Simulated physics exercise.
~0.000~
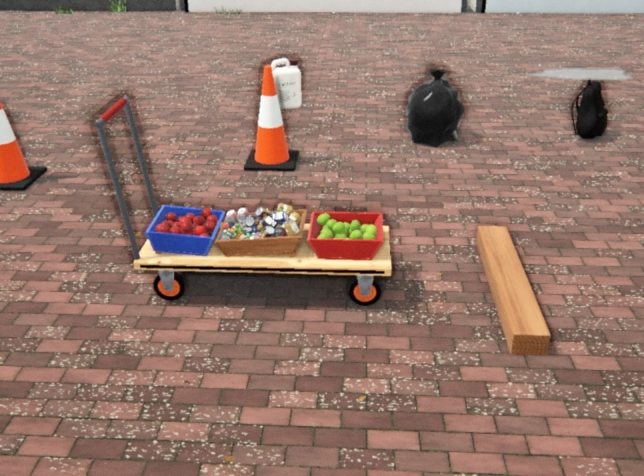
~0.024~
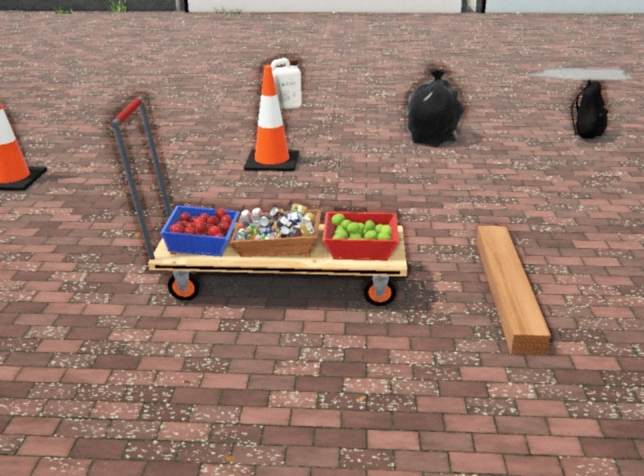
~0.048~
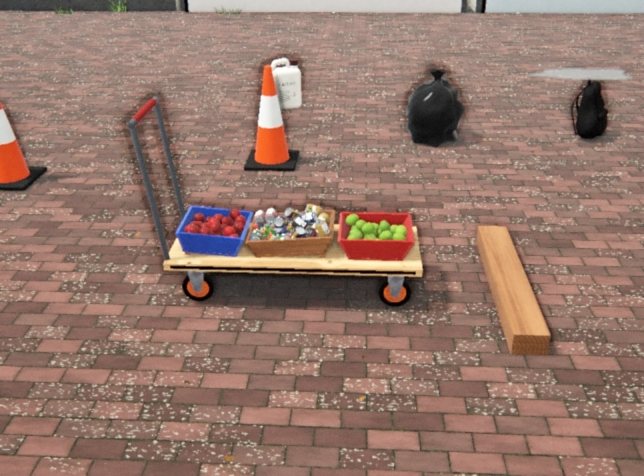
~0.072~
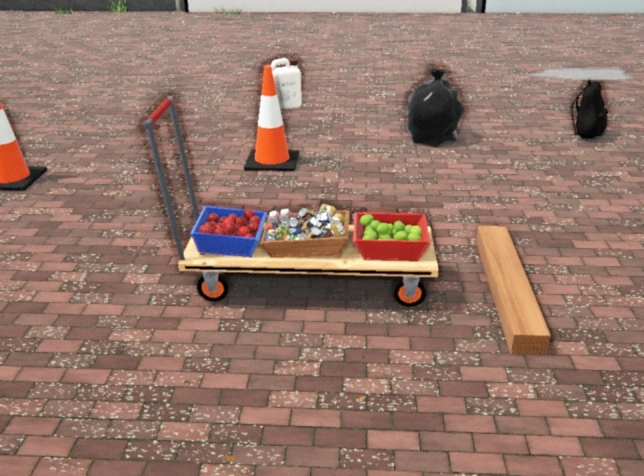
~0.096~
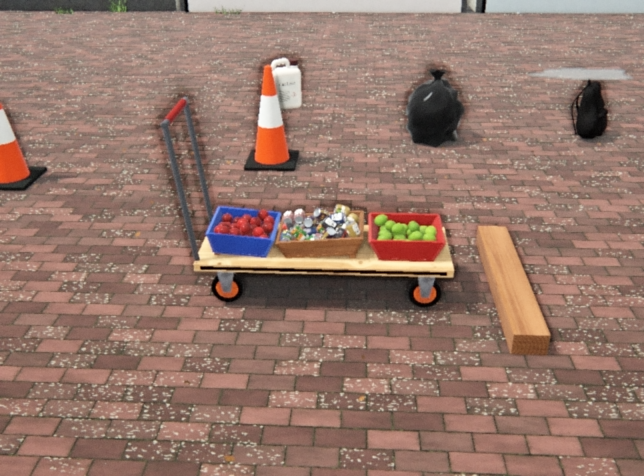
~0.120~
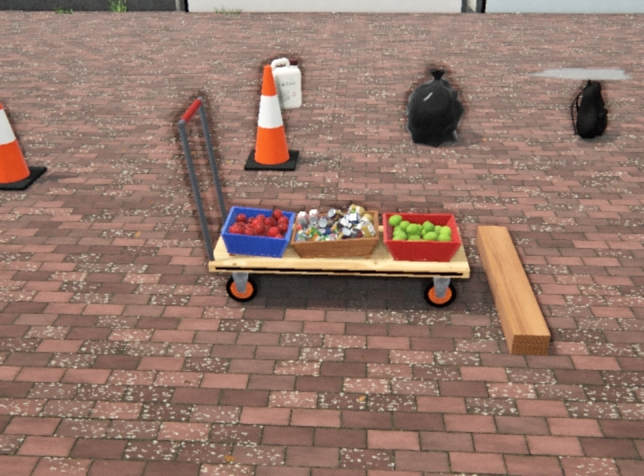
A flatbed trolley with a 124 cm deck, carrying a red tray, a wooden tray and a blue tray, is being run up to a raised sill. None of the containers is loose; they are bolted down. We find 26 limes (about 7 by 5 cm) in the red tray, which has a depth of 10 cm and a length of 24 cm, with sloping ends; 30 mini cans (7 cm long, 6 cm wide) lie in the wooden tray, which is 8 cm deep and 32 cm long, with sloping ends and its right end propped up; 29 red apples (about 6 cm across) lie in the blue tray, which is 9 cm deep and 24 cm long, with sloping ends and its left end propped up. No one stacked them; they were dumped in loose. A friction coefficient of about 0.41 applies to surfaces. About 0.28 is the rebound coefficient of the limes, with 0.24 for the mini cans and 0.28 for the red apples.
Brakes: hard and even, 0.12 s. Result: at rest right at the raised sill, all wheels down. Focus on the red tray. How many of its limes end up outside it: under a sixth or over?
The spill is going to not reach a sixth, I think.
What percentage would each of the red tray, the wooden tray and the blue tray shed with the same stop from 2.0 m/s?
Then the red tray sheds 0 per cent of its load, the wooden tray 10 per cent, and the blue tray 0 per cent.
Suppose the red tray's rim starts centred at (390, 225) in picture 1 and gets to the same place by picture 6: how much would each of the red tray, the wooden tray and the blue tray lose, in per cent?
Under that change it'd be red tray at 0, wooden tray at 0 and blue tray at 0 percent.
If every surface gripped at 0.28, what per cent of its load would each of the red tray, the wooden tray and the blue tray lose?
Red tray 10%, wooden tray 40%, blue tray 30%.
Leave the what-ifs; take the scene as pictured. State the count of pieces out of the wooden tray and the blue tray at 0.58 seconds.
Estimate at that time - wooden tray 8, blue tray 6, give or take.
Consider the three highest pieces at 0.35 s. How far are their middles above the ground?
I'd say near 44 cm.
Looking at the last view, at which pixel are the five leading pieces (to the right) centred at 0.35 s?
They'd be centred about (494, 229) in the last picture.
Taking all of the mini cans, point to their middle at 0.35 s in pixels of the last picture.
Their middle is around (393, 228).
After 0.13 s, braking starts.
After 0.23 s, the red tray has all 26, the wooden tray has all 30 and the blue tray has all 29.
After 0.35 s, the red tray is down by 1 of 26, the wooden tray is down by 4 of 30 and the blue tray is down by 4 of 29.
After 0.58 s, the red tray is down by 1 of 26, the wooden tray is down by 7 of 30 and the blue tray is down by 6 of 29.
Final count (at 1.08 s), the red tray is down by 1 of 26, the wooden tray is down by 8 of 30 and the blue tray is down by 6 of 29. Asked share, 1 of 26, 4 per cent.
